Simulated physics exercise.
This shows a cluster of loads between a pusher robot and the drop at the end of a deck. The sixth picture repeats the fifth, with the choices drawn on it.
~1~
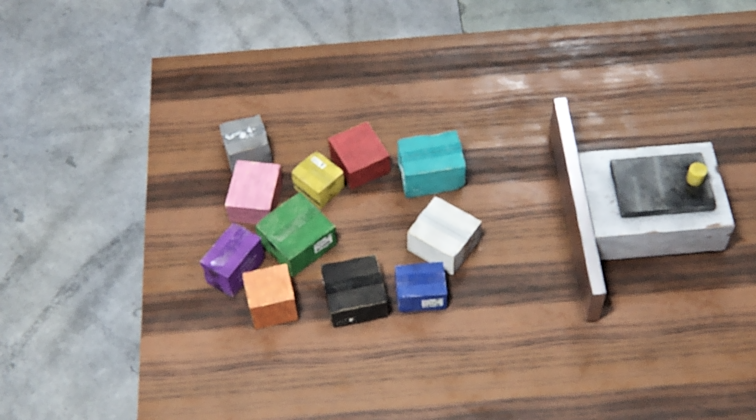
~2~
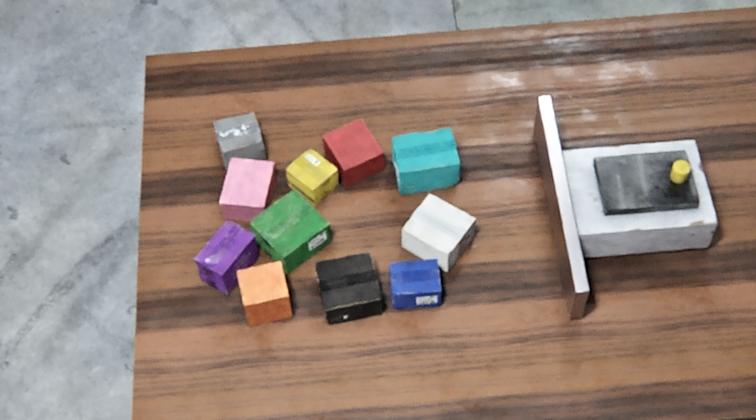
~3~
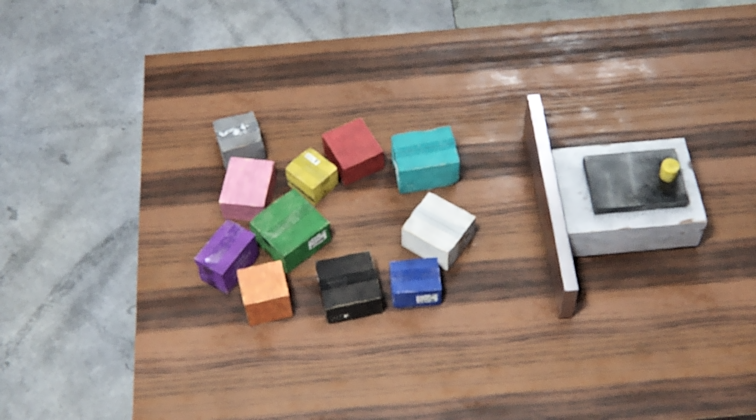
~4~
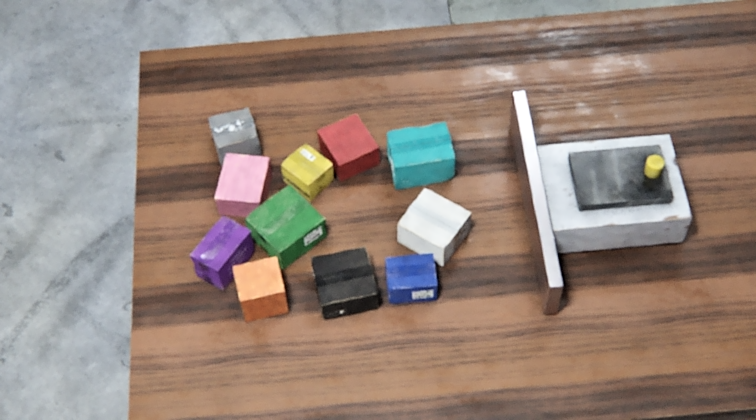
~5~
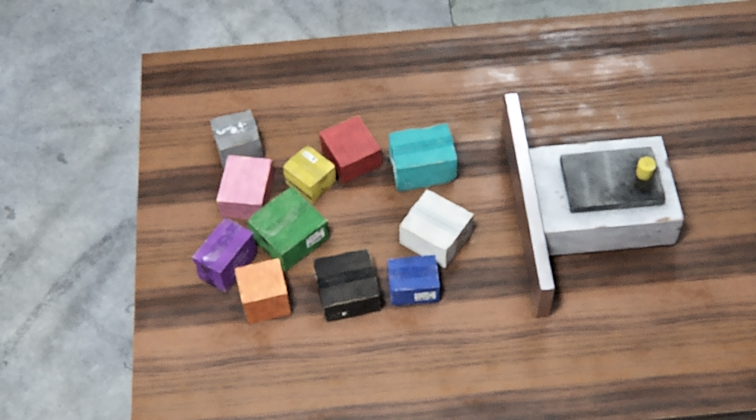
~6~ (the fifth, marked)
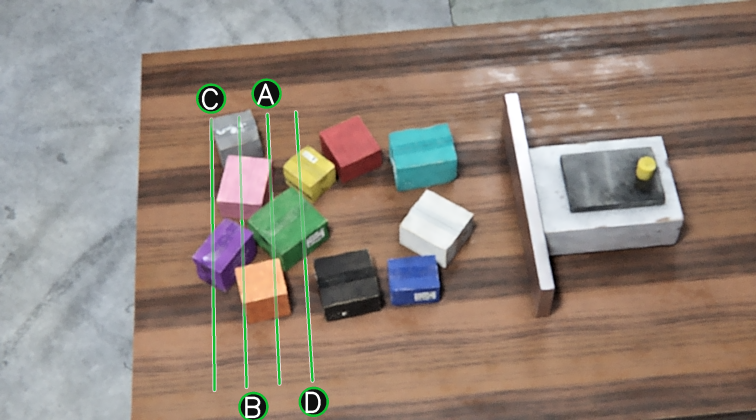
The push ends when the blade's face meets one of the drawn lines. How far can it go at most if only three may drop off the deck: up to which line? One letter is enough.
At B, and not beyond.
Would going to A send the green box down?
By then, no.
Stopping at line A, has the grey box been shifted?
Yes.
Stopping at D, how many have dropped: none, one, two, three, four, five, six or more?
In all, none.
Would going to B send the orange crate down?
Yes.
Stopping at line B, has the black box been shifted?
By then, yes.
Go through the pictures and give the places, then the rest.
The first picture shows grey box (246, 145); orange crate (270, 297); yellow parcel (318, 180).
The second picture shows robot (639, 182); pink crate (249, 190).
The third picture shows robot (628, 181); red crate (353, 152).
The fourth picture shows robot (612, 177); green box (286, 227).
The fifth picture shows robot (604, 179); white box (436, 229); turquoise parcel (422, 158); grey box (237, 140).
On the marked copy, A at (273, 239); B at (243, 242); C at (213, 245); D at (304, 237).
With B. Early on, robot (502, 189); blue parcel (403, 282); red crate (328, 145).
Further on, robot (398, 198); purple box (178, 266); pink crate (193, 188).
At the end, robot (318, 205); purple box over the edge; orange crate over the edge; three fallen.
As for the rest, A is within the limit but short; C drops five; D is within the limit but short.
